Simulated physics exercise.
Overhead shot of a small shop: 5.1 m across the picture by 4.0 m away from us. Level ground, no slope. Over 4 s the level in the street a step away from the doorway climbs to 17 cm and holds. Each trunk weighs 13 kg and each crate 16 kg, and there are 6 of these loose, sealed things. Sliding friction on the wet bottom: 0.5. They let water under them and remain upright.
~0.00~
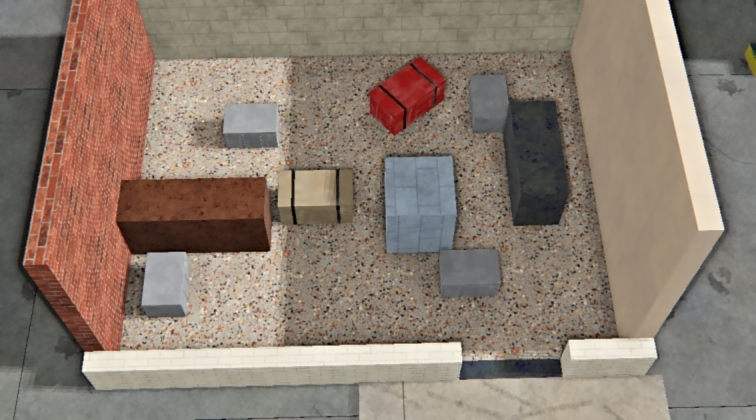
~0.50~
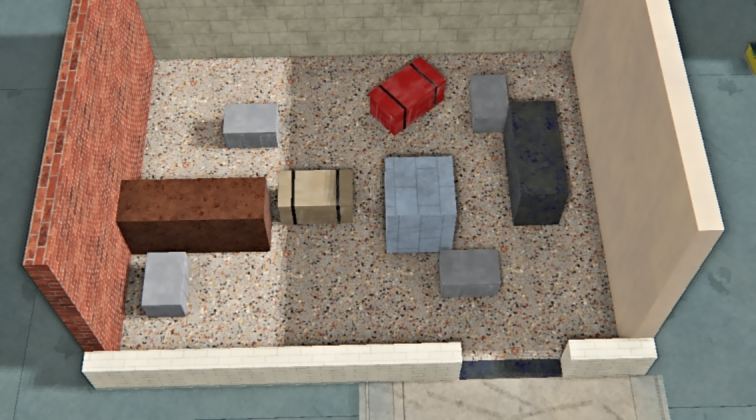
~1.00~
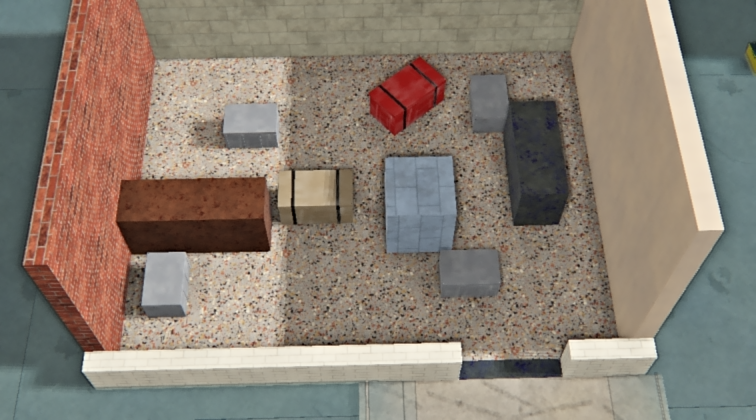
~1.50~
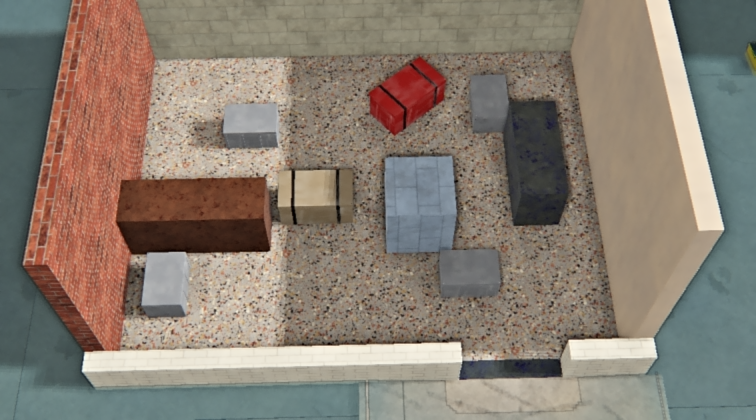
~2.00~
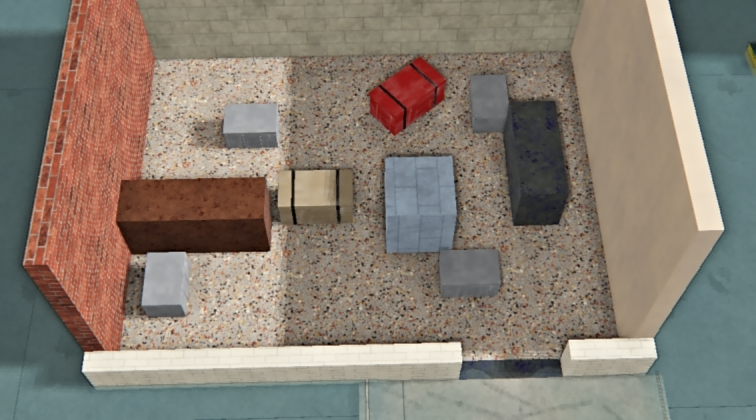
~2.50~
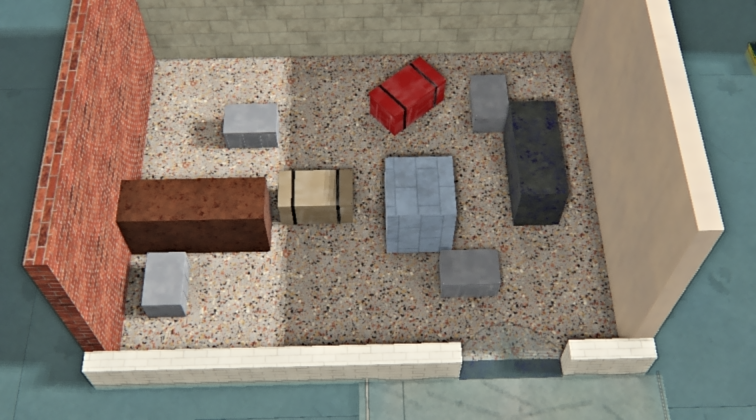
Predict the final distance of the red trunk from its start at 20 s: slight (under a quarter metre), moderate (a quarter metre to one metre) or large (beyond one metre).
Result: A large displacement.
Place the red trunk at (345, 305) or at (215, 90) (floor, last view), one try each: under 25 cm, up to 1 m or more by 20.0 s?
I'd expect it to get swept far off the first time and to get swept far off the second time.
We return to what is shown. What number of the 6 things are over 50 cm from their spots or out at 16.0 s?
Count: 3.
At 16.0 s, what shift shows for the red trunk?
Around 150 cm from the start by that time.
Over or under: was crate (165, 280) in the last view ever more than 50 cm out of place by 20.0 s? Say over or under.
I'd say beneath it.
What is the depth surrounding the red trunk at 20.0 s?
Near 10 cm deep.
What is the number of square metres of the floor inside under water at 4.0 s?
Some 3.0 m2.
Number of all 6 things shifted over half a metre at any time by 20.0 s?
All told, that gives 5.
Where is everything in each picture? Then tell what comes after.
The red trunk at (408, 86), on the bottom; water covers 0.0 m2; 0 of 6 have shifted, in the first picture.
The red trunk at (408, 86), on the bottom; 0.0 m2 under water; 0 of 6 have shifted, in the second picture.
The red trunk at (408, 86), on the bottom; water covers 0.0 m2; 0 of 6 have shifted, in the third picture.
The red trunk at (408, 86) rests on the ground; water covers 0.0 m2; 0 of 6 have shifted, in the fourth picture.
The red trunk at (408, 86) rests on the ground; water covers 0.0 m2; 0 of 6 have shifted, in the fifth picture.
The red trunk at (408, 86), on the bottom; 0.3 m2 under water; 0 of 6 have shifted, in the sixth picture.
After 4.0 s the red trunk is near (408, 86), 0.0 m from its start, aground; 0 afloat.
After 9.0 s the red trunk is near (395, 83), 0.2 m from its start, aground; 0 afloat.
After 16.0 s the red trunk is near (263, 80), 1.7 m from its start, afloat; 5 afloat.
After 20.0 s the red trunk is near (210, 102), 2.3 m from its start, afloat; 6 afloat.
